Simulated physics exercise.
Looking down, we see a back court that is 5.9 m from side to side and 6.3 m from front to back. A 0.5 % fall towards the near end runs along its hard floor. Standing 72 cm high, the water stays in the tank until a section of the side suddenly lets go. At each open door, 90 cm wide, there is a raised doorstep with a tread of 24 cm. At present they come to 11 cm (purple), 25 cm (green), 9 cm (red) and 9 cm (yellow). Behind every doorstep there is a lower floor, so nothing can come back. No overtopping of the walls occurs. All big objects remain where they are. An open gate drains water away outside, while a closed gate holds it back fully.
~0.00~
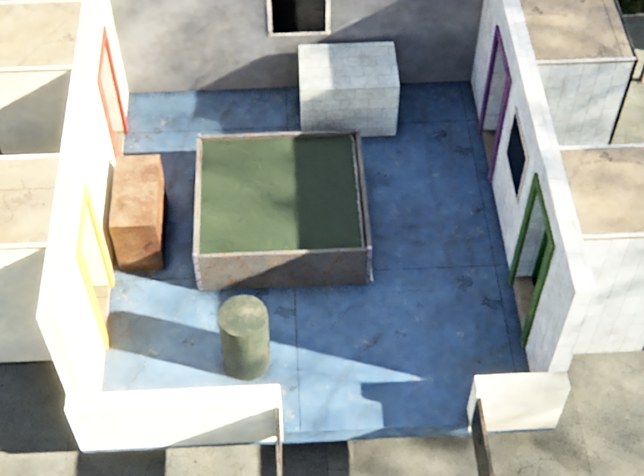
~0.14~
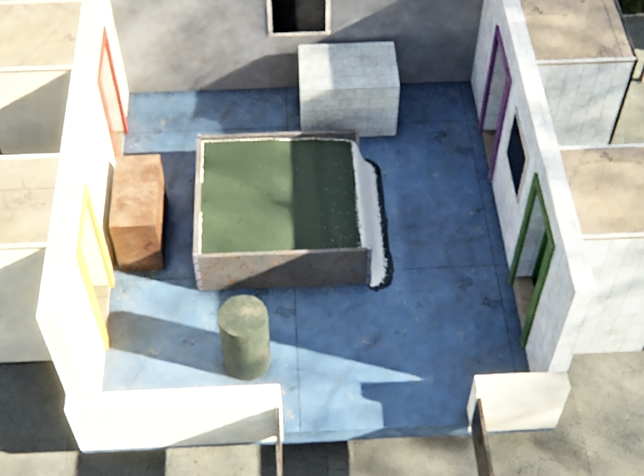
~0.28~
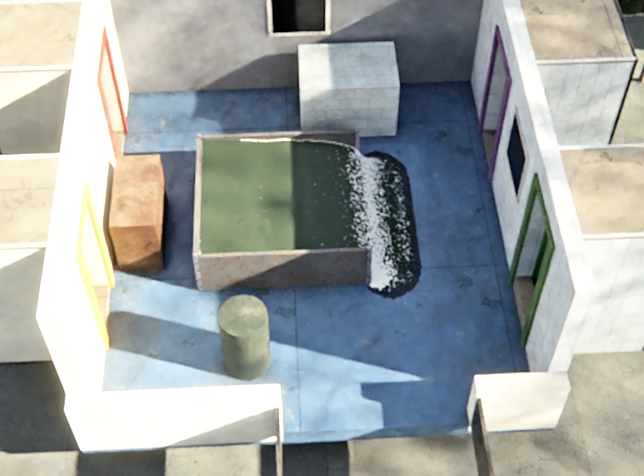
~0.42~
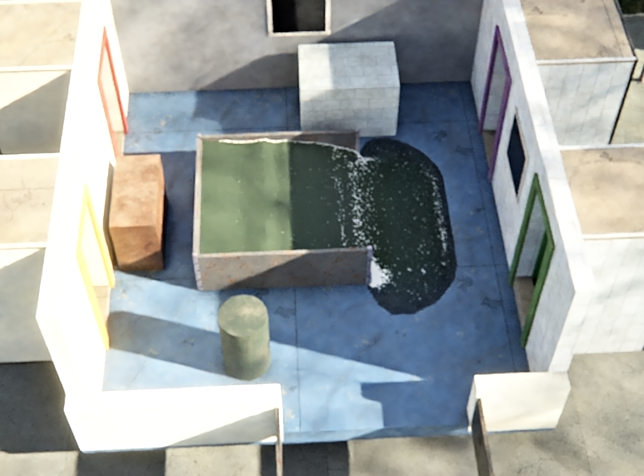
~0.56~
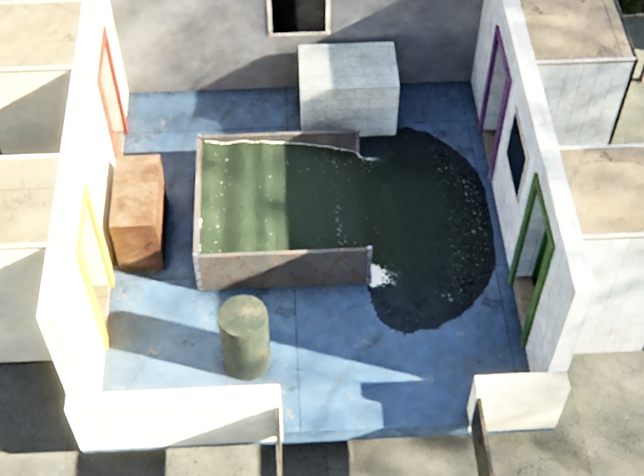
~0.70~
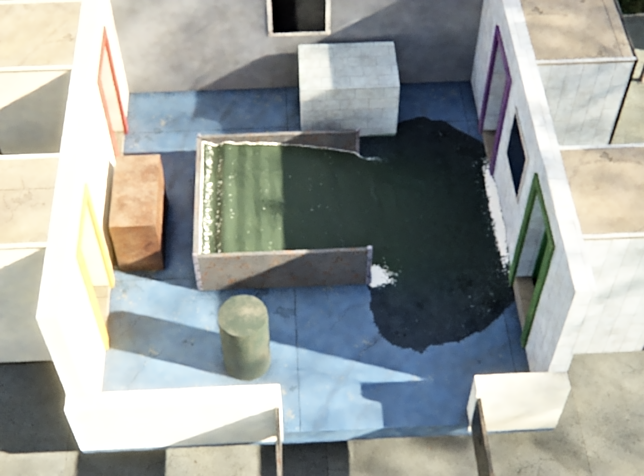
In the video, still dark green water fills a rectangular tank in a blue-floored courtyard, then pours out through its open right side and spreads in a widening dark pool across the floor to the right wall, with white froth.
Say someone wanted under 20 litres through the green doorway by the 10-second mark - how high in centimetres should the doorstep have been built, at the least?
They should have built it at least 24 cm high.
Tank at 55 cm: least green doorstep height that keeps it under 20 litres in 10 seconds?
Roughly 18 cm high.
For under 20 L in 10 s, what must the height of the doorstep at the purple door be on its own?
Purple - roughly 31 cm.
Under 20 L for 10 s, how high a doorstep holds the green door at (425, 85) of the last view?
30 cm.
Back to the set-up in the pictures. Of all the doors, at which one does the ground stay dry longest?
Last: Yellow.
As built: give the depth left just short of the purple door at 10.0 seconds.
It comes to about 5.5 centimetres deep.
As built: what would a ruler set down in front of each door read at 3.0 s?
Door by door in centimetres - purple 25, green 23, red 0, yellow 0.
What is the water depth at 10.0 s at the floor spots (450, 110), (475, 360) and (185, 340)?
Roughly 4, 9 and 7 cm, in turn.
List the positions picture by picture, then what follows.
In the first picture, still water, 72 cm deep, in the tank at (281, 194); the green door at (529, 271) is dry.
In the second picture, the front is at (385, 280), 0.3 m from the gap at (361, 209); 0.6 m2 of floor is wet, 72 cm left at the back.
In the third picture, the front is at (412, 240), 0.8 m from the gap at (360, 212); 1.7 m2 of floor is wet, 72 cm left at the back.
In the fourth picture, the gap is at (360, 213), the front 1.3 m out at (451, 260); the back of the tank holds 72 cm.
In the fifth picture, the front is at (488, 243), 1.9 m from the gap at (360, 213); 5.9 m2 of floor is wet, 70 cm left at the back.
In the sixth picture, the gap is at (360, 214), the front 2.2 m out at (514, 291); the back of the tank holds 63 cm; the green door at (529, 271), 2.8 m from the gap, is still 0.3 m from the nearest water.
After 1.4 s water covers 35 % of the floor, deepest (50 cm) near (493, 227); 27 cm at the green door, 0 litres in over its 25 cm doorstep.
After 3.0 s water covers 50 % of the floor, deepest (44 cm) near (528, 404); 23 cm at the green door, 15 litres in over its 25 cm doorstep.
After 10.0 s water covers 95 % of the floor, deepest (12 cm) near (180, 420); 7 cm at the green door, 16 litres in over its 25 cm doorstep.
At the green door as built, the water arrived by 0.8 s and peaked near 31 cm at 2.0 s.
With a doorstep of 20 cm, 47 litres would have come in within the 10 s; with 27 cm, 10 litres. So under 20 litres takes about 24 cm.
